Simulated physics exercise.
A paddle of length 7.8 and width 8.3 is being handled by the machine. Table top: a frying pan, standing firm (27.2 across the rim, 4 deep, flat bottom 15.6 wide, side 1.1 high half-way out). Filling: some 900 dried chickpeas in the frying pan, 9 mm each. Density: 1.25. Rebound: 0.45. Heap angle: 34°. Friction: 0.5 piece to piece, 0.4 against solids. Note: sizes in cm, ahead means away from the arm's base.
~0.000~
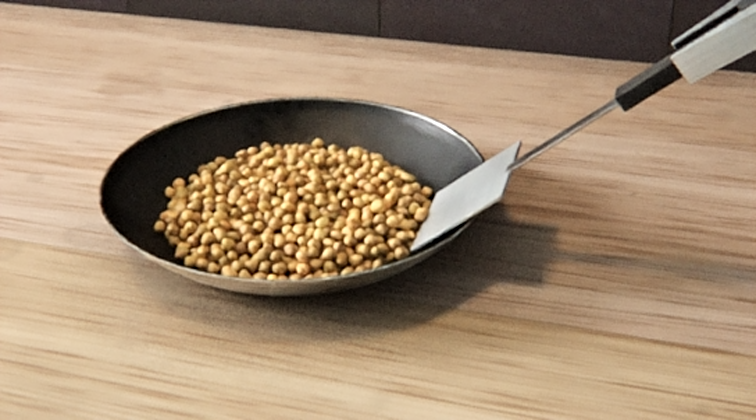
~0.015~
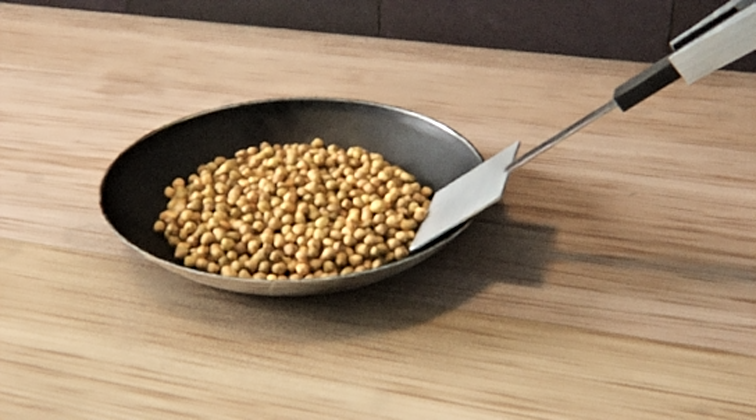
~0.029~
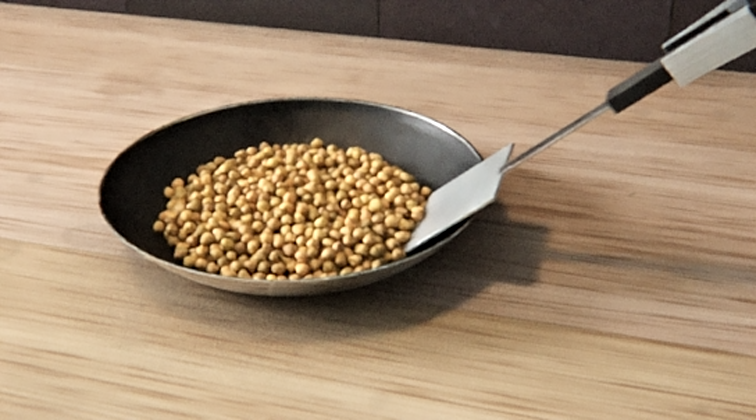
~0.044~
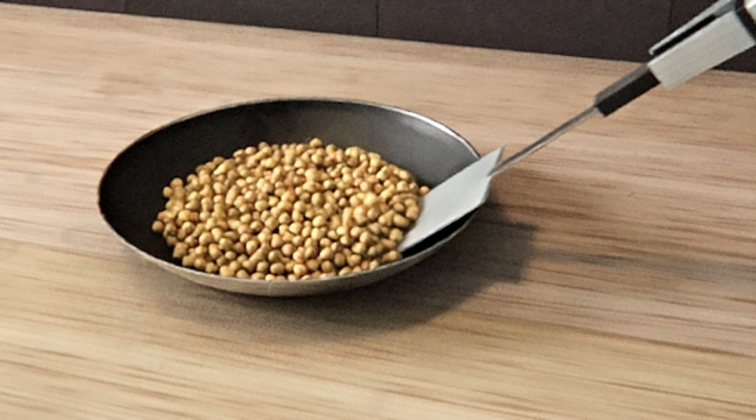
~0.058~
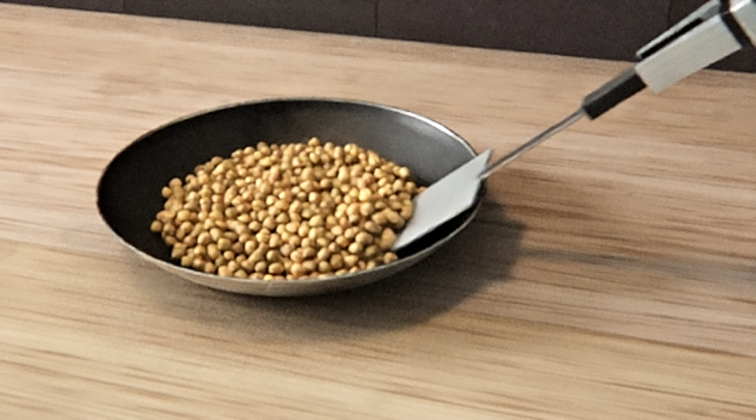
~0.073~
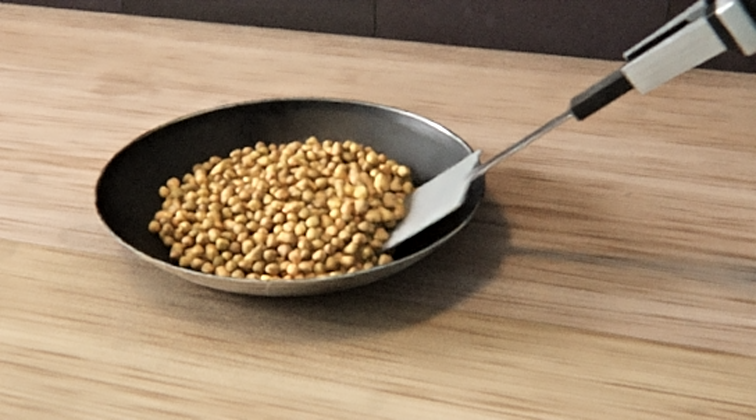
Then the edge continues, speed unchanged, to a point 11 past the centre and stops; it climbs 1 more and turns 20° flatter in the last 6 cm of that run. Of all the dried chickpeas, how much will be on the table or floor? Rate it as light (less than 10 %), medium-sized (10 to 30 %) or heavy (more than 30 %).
Rated medium-sized.
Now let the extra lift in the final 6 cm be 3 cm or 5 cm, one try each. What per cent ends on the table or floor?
First try about 20 %, second try about 15 %.
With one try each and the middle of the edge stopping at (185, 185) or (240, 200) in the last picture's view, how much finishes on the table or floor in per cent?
Around 5 per cent for the first try and 0 per cent for the second.
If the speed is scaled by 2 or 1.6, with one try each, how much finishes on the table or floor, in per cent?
Roughly 35 per cent on the first try and 30 per cent on the second.
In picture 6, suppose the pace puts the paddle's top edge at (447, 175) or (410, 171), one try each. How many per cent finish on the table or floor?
Near 35 per cent in the first try and near 40 per cent in the second.
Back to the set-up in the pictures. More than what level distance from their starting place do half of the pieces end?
Somewhere around 4 centimetres, I'd say.
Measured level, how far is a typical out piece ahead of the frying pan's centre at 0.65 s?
That distance is around 18 cm.
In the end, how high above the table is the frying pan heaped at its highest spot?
Some 6.0 cm above the table.
By 0.22 s, sloping 41°, highest piece 4 above the table; 900 in the frying pan.
By 0.37 s, sloping 36°, highest piece 5 above the table; 898 in the frying pan, 2 on the blade or in flight.
By 0.65 s, sloping 21°, highest piece 6 above the table; 717 in the frying pan, 179 on the table or floor, 4 on the blade or in flight.
By 1.70 s, sloping 21°, highest piece 6 above the table; 714 in the frying pan, 186 on the table or floor.
Final count, 714 in the frying pan, 186 on the table or floor. That is 21 % on the table or floor.
